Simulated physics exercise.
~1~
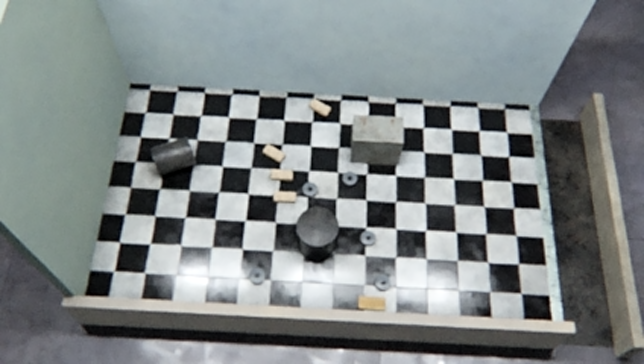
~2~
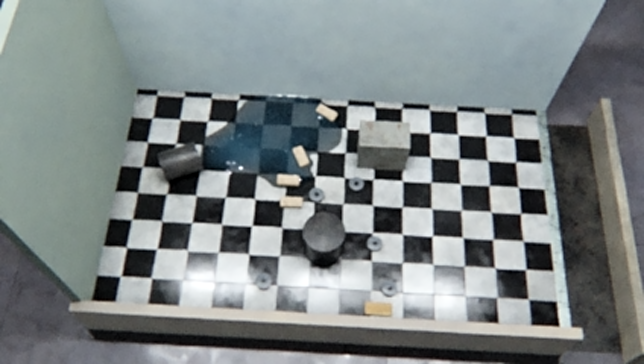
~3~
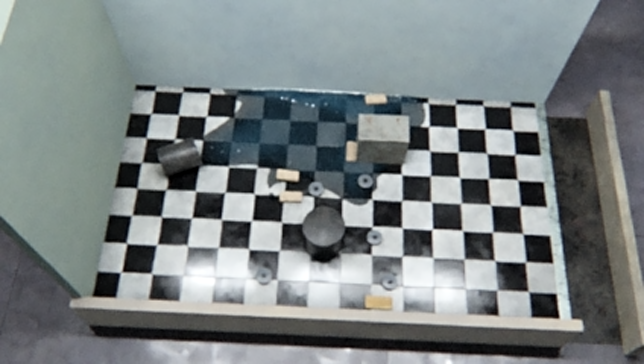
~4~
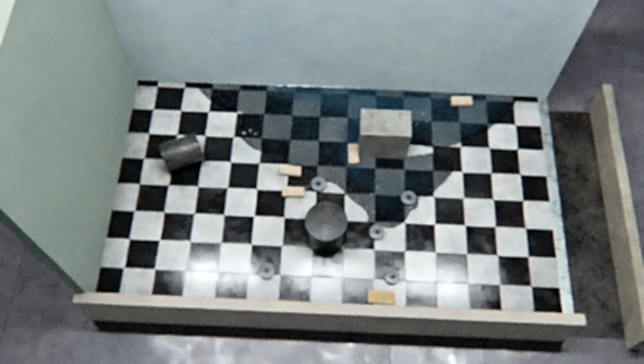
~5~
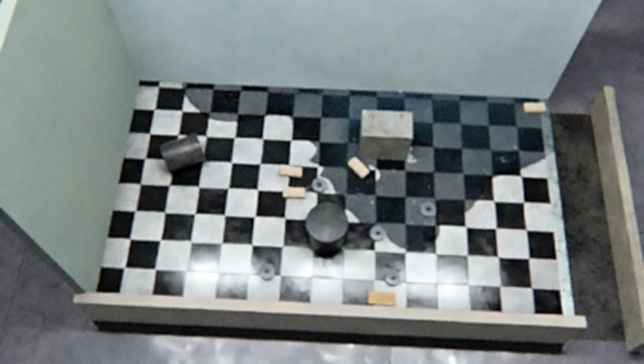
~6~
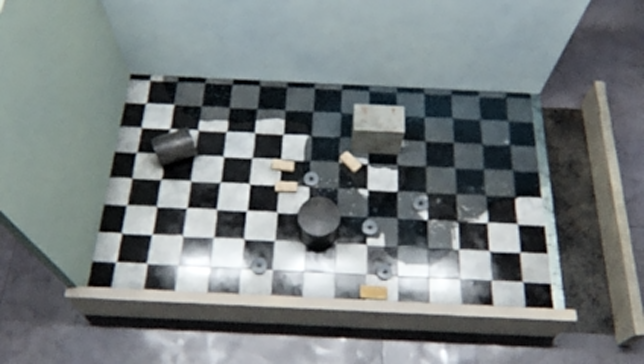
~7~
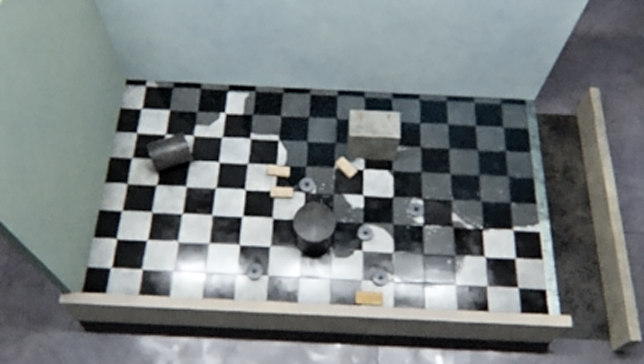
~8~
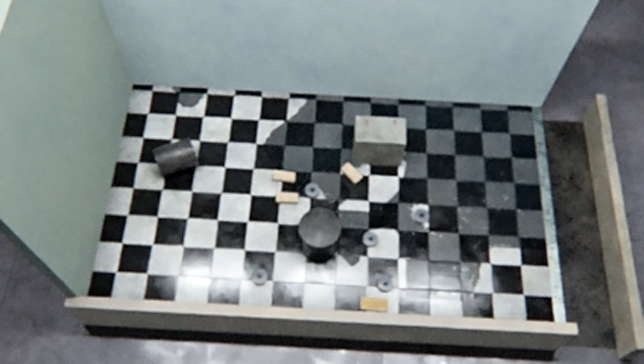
A room with a black-and-white checkered floor and pale walls is seen from above, with a dark drum lying on its side at the left. A grey block stands near the back, a dark round drum sits near the middle, and tan boards and small grey lids lie scattered about. Blue liquid spreads from beside the fallen drum along the back wall and flows right around the block. It carries one board off past the right edge and shifts another board and a lid slightly. Finally the liquid thins to a grey wet film, mostly on the right, and the remaining pieces rest still.
